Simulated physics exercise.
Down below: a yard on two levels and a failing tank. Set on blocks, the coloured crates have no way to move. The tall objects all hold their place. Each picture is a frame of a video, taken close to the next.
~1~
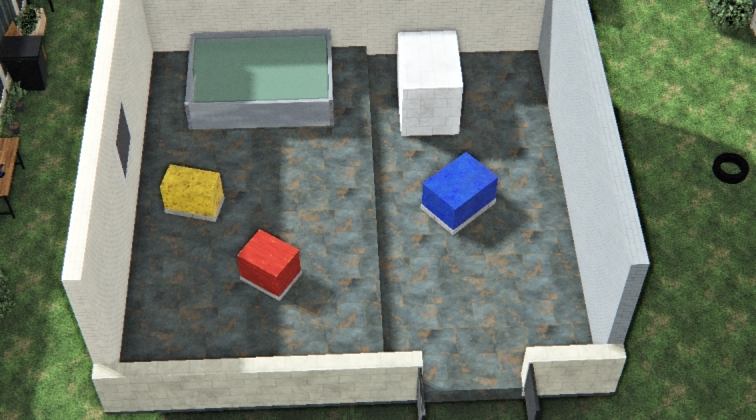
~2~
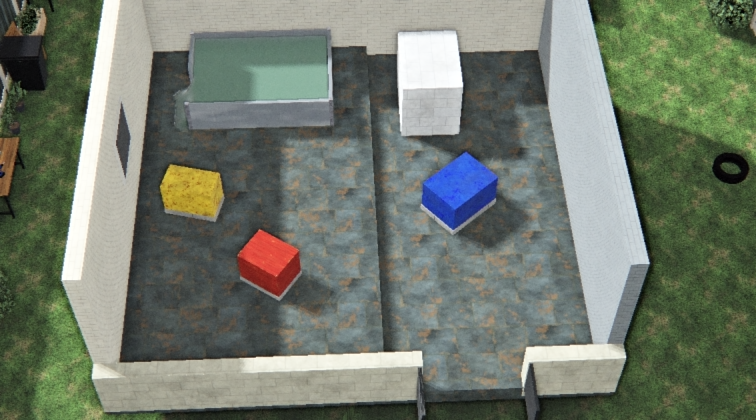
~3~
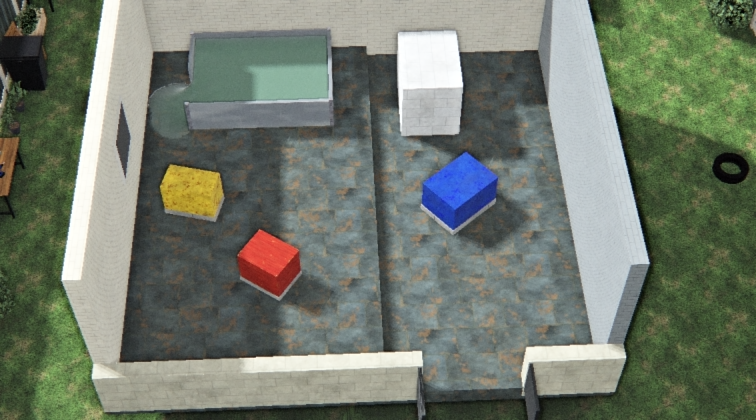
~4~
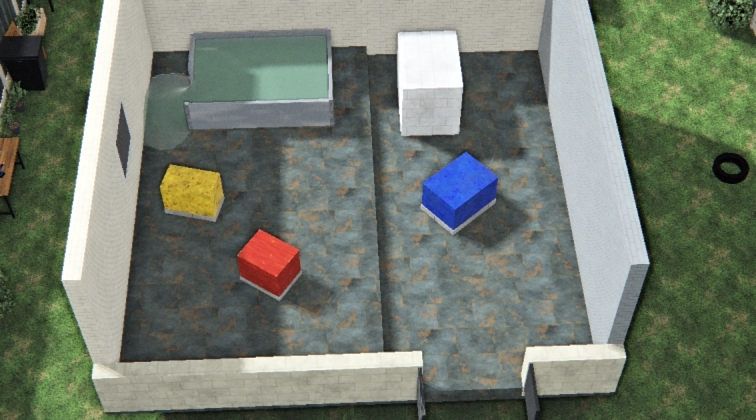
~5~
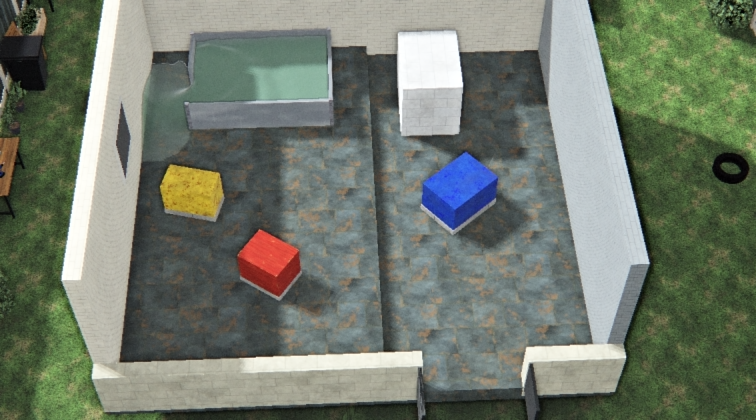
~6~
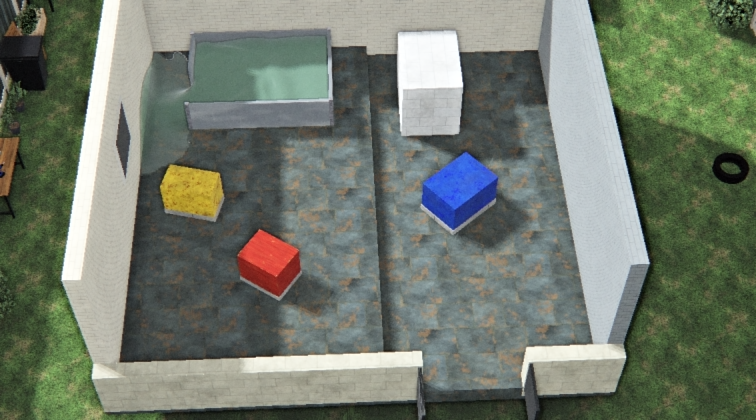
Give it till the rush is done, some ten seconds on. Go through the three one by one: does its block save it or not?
The blue crate sits high enough, the red crate sits high enough, the yellow crate sits too low.
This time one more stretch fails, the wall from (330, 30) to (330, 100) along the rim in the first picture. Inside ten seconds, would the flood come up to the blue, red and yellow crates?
I'd say the blue crate is overrun, while the red crate stays clear and the yellow crate stays clear.
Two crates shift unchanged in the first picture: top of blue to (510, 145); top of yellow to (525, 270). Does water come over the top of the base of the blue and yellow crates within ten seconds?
Put simply, the blue one is never reached and the yellow one is never reached.
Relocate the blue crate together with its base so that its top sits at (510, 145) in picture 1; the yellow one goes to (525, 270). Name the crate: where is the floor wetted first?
My pick is the crate marked red.
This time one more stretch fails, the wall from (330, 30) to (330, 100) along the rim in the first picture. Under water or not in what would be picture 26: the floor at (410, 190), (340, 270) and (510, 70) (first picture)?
Taken in turn, that's reached, not reached, and finally reached.
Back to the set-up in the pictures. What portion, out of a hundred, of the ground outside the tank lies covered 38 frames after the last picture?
About 65 %.
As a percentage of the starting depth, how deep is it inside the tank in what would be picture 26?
My reading is 52 %.
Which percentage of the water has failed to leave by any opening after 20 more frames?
About 100 per cent.
A moment on, water covers 10 % of the floor; the blue crate not reached, the red crate not reached, the yellow crate water round its plinth.
Next, water covers 15 % of the floor; the blue crate not reached, the red crate not reached, the yellow crate water round its plinth.
Then, water covers 35 % of the floor; the blue crate not reached, the red crate water round its plinth, the yellow crate water round its plinth.
Later, water covers 65 % of the floor; the blue crate water round its plinth, the red crate water round its plinth, the yellow crate water round its plinth.
In the end, water covers 90 % of the floor; the blue crate stayed above the water, the red crate stayed above the water, the yellow crate was topped.
